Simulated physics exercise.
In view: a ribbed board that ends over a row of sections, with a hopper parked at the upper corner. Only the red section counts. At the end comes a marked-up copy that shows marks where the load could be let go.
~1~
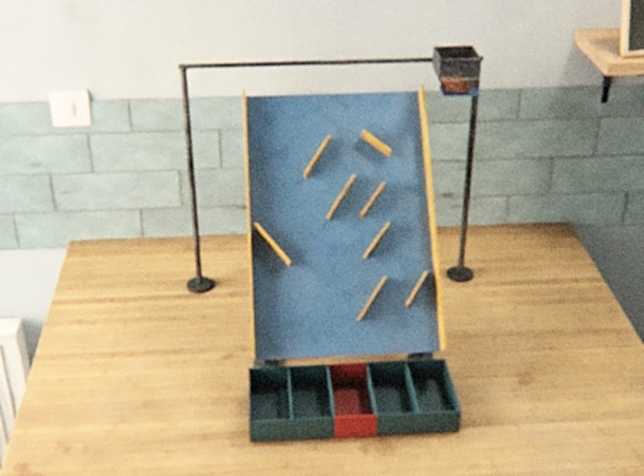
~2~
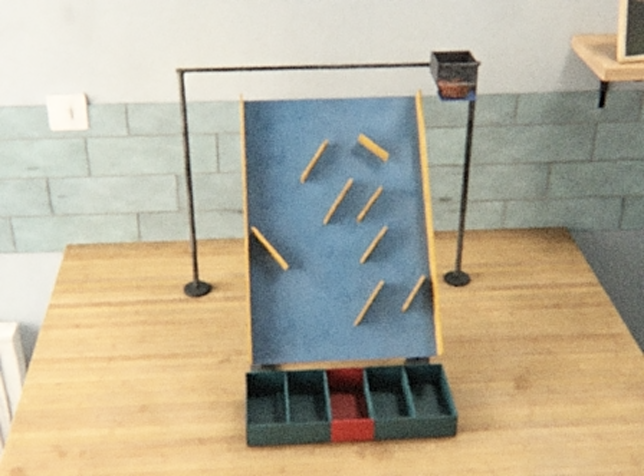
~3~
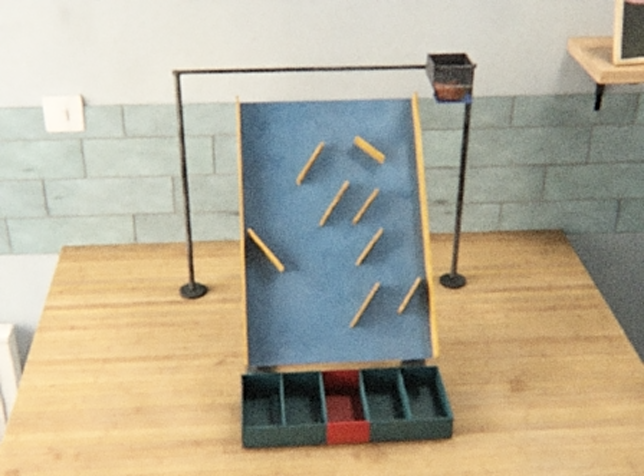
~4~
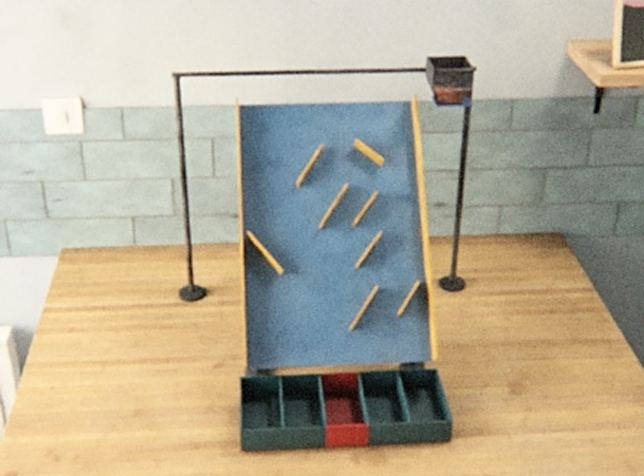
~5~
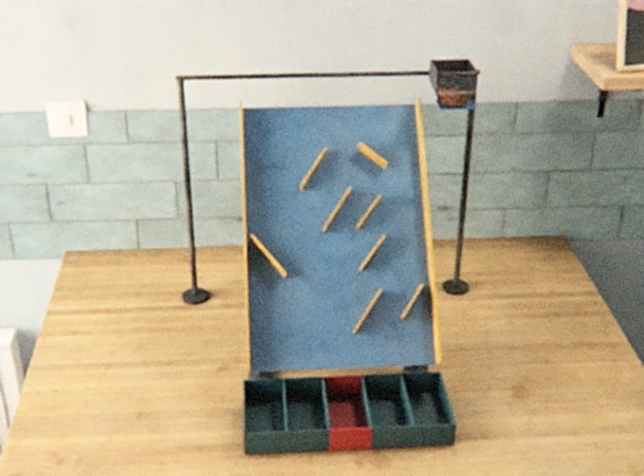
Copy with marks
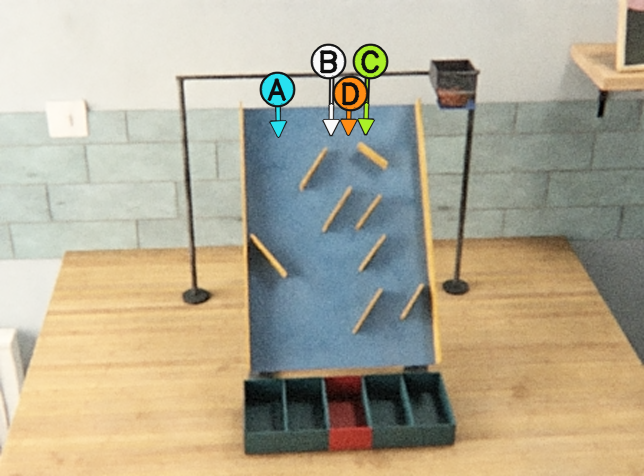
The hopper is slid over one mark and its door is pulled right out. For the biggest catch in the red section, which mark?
Mark A.
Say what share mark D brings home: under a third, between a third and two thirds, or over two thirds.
Under a third.
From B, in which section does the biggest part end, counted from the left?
The second from the left.
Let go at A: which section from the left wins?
The third.
On the marked copy, mark A meets the board at (278, 130); mark B meets the board at (331, 129); mark C meets the board at (365, 128); mark D meets the board at (348, 129).
With A, close to two thirds in the red section, close to a quarter in other sections, a small share outside the box.
With B, a small share in the red section, close to a third in other sections, close to half outside the box.
With C, a small share in the red section, the bulk in other sections, a small share outside the box.
With D, a small share in the red section, close to half in other sections, close to a third outside the box.
